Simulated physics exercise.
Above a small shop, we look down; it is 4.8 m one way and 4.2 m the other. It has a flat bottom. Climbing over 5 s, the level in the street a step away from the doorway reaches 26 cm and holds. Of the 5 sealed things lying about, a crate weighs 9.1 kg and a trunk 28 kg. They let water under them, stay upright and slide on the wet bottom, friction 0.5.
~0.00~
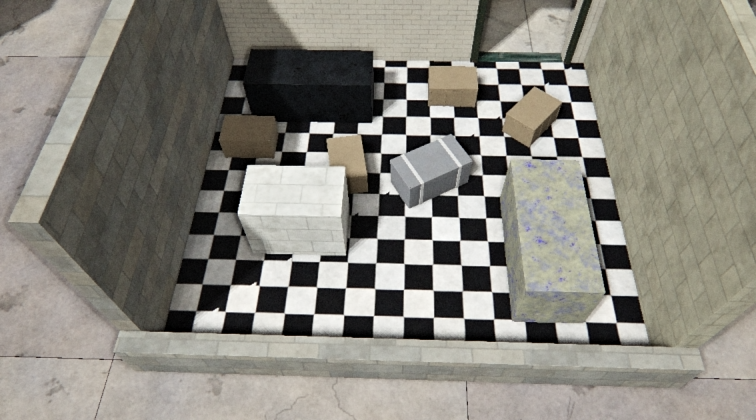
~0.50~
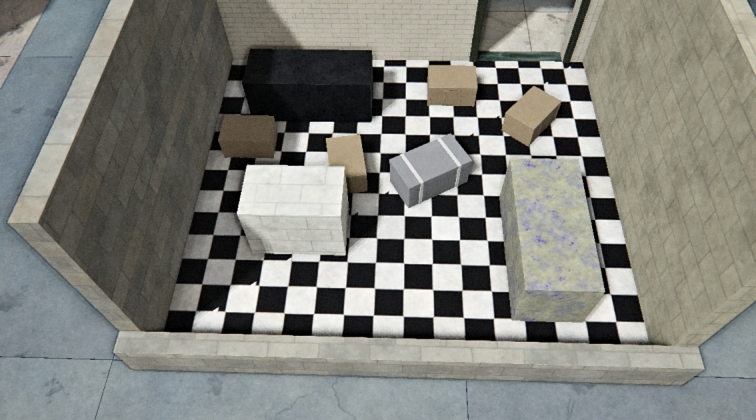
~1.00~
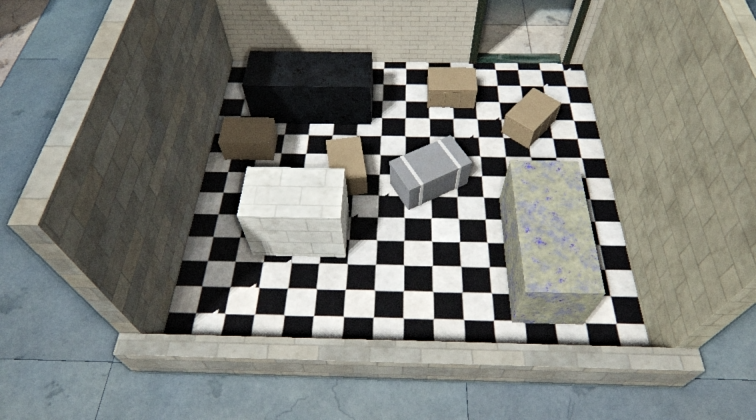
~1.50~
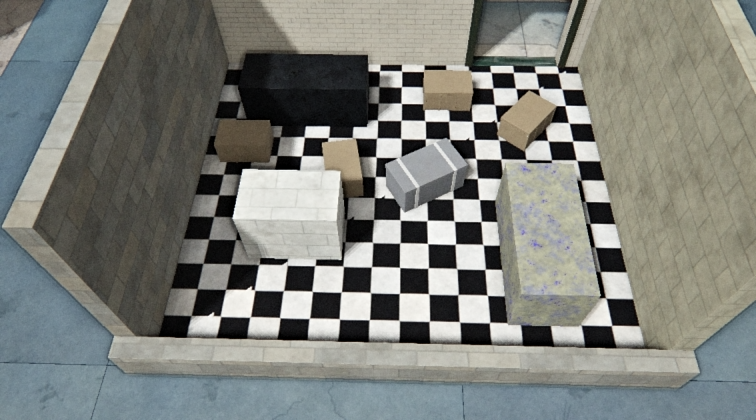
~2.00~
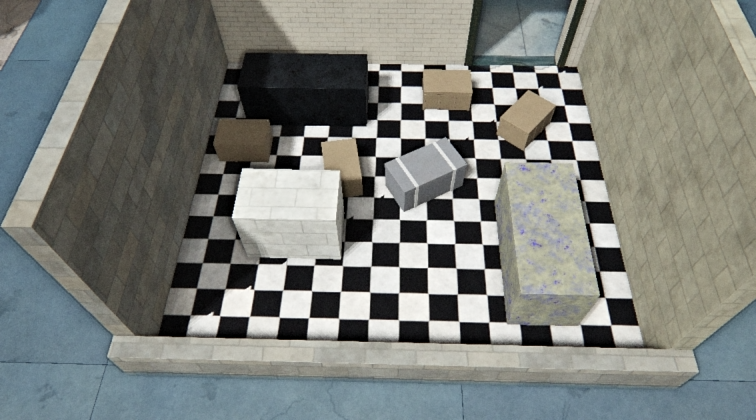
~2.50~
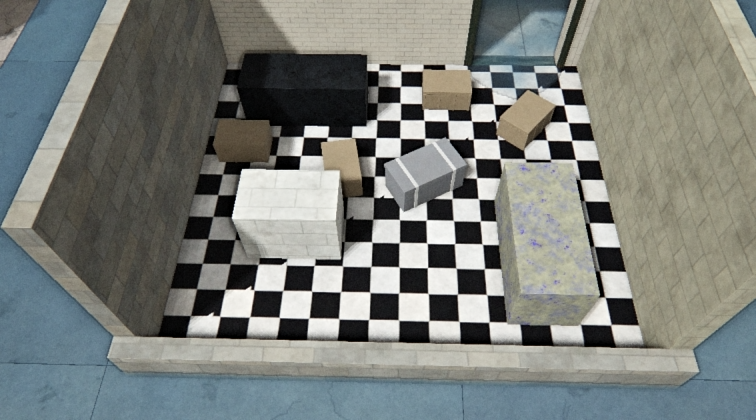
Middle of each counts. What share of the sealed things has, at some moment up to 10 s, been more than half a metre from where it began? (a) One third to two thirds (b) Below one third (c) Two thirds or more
c, two thirds or more.
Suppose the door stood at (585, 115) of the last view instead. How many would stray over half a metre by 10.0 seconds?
Result: 4.
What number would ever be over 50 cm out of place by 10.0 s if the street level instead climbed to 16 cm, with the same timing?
You'd get 1 in that case.
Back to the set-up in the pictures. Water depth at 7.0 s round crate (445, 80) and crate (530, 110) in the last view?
About 2 and 12 cm.
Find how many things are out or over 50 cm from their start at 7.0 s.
2.
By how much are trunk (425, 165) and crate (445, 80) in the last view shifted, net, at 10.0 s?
First 120 cm, then 60 cm.
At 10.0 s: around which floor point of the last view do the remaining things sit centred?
The centre sits near (357, 200).
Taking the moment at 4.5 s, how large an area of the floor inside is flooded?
About 5.0 m2.
After 3.5 s 0 of 5 are over 50 cm from their spots; 0 afloat.
After 4.5 s 1 of 5 are over 50 cm from their spots; 0 afloat.
After 7.0 s 2 of 5 are over 50 cm from their spots; 1 afloat.
After 10.0 s 4 of 5 are over 50 cm from their spots, and 4 have been at some point; 4 afloat.
